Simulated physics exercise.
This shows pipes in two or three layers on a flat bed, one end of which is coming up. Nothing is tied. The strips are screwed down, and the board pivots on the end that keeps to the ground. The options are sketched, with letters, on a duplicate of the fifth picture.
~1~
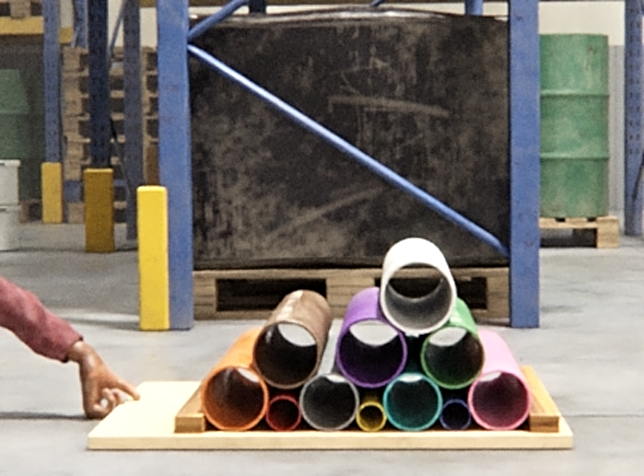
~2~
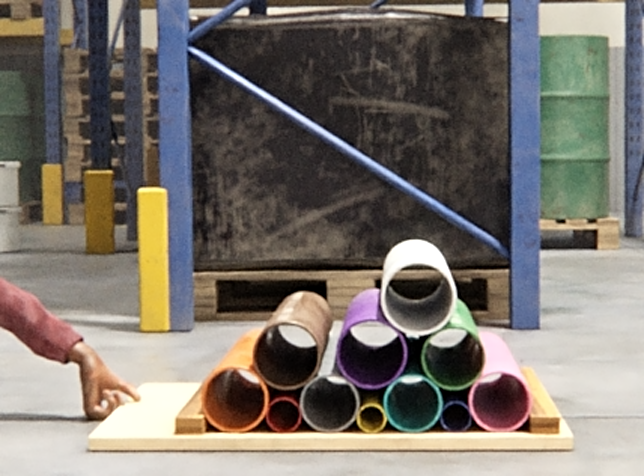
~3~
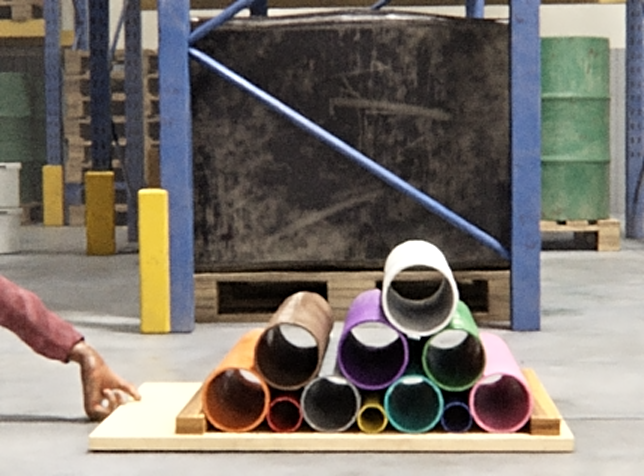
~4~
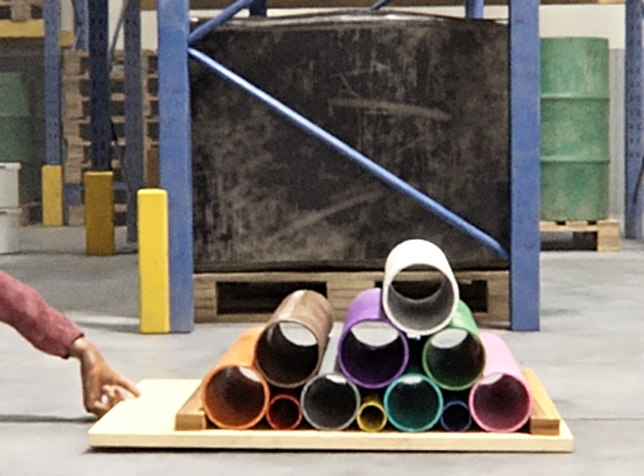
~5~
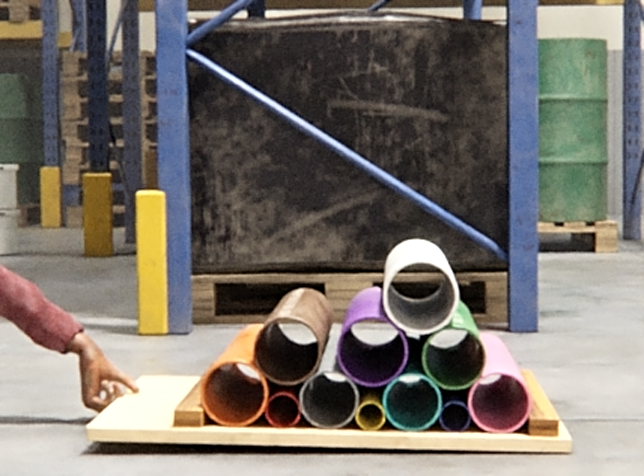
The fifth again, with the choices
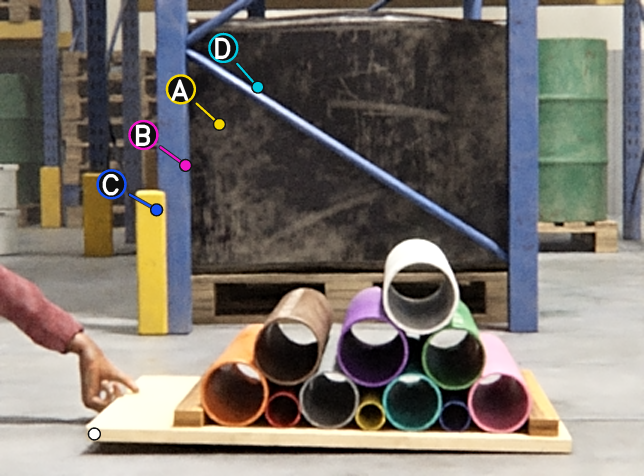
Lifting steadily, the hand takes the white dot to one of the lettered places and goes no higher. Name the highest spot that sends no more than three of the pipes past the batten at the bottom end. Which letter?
B is the limit.
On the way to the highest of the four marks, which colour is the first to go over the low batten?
It is the white one.
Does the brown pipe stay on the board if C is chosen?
The brown pipe: Yes.
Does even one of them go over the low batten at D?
Yes, at D.
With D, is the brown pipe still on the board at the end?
No, with D.
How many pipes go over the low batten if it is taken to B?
At B the number is one.
On the marked copy, A at (219, 124); B at (185, 165); C at (157, 210); D at (258, 87); the white dot at (94, 434).
With B. Early on, board at 20°.
Further on, board at 36°.
At the end, board at 36°, one over the low batten (white).
As for the rest, A eight over the low batten; C one over the low batten (white); D eight over the low batten.
